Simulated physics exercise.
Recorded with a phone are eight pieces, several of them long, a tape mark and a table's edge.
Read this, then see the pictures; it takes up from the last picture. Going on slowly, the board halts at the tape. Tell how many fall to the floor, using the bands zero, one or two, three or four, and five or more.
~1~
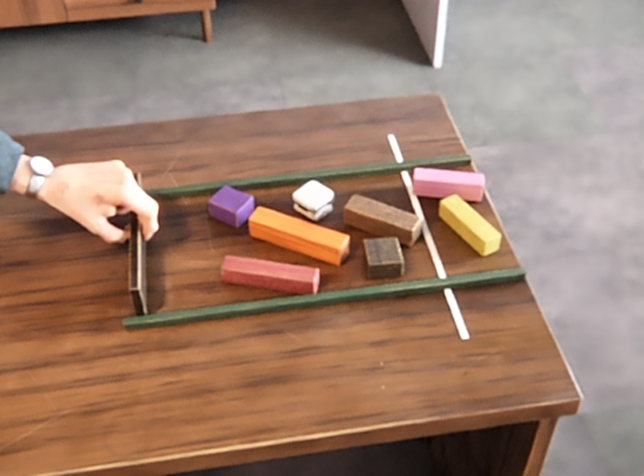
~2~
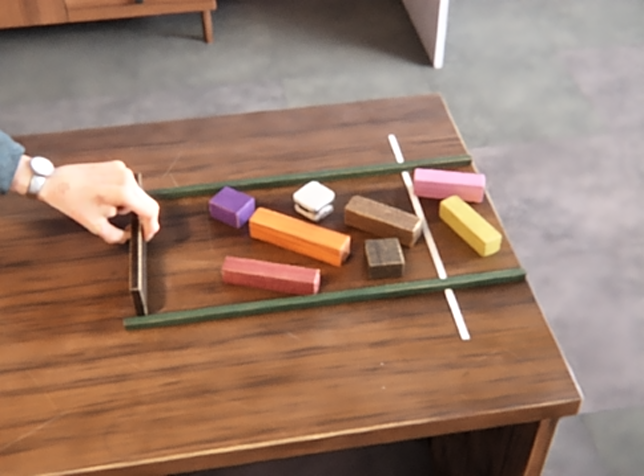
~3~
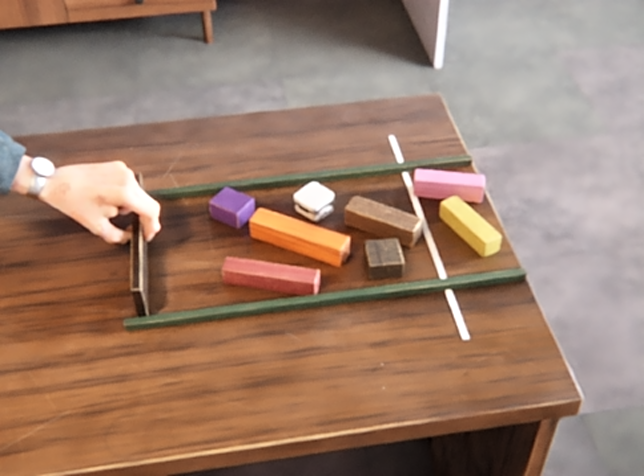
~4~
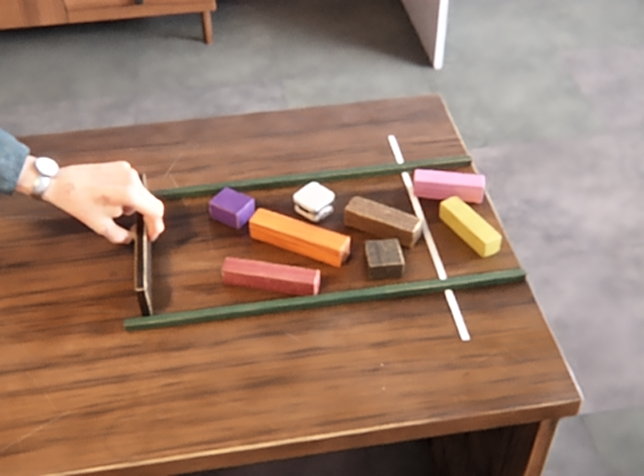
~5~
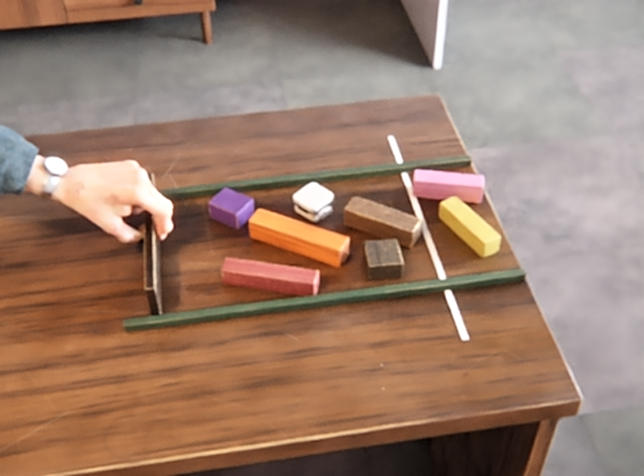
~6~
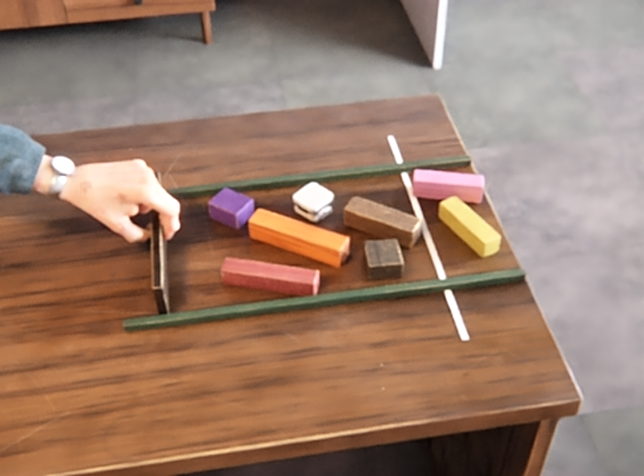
Three or four fall to the floor.
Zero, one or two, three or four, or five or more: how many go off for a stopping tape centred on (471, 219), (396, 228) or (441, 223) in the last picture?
Tape by tape, the falls would be five or more, then not one, then three or four.
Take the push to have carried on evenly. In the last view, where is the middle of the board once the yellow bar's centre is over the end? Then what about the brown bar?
The middle is at (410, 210) when it's the yellow bar, and at (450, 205) when it's the brown bar.
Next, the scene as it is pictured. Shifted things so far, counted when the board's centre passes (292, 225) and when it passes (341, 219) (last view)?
Tally: 5; 6.
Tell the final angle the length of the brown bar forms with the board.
Somewhere near 40 degrees, I'd say.
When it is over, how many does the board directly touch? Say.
I count 3 of them.
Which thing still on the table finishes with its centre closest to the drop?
Going by centres, it is the brown bar.
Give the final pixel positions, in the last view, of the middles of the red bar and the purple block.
Same order as the question: First (483, 253), second (424, 183).
Soon after, none off yet; yellow bar at rest near (469, 226); pink stick at rest near (448, 186); brown bar at rest near (382, 222).
Then, none off yet; yellow bar at rest near (469, 226); pink stick at rest near (448, 186); brown bar moving near (389, 221).
Further on, none off yet; yellow bar moved a little near (486, 218); pink stick moved a little near (467, 184); brown bar moved about its own width near (437, 213).
At rest, the number that fall off is three or four; fallen, black block, pink stick and yellow bar.
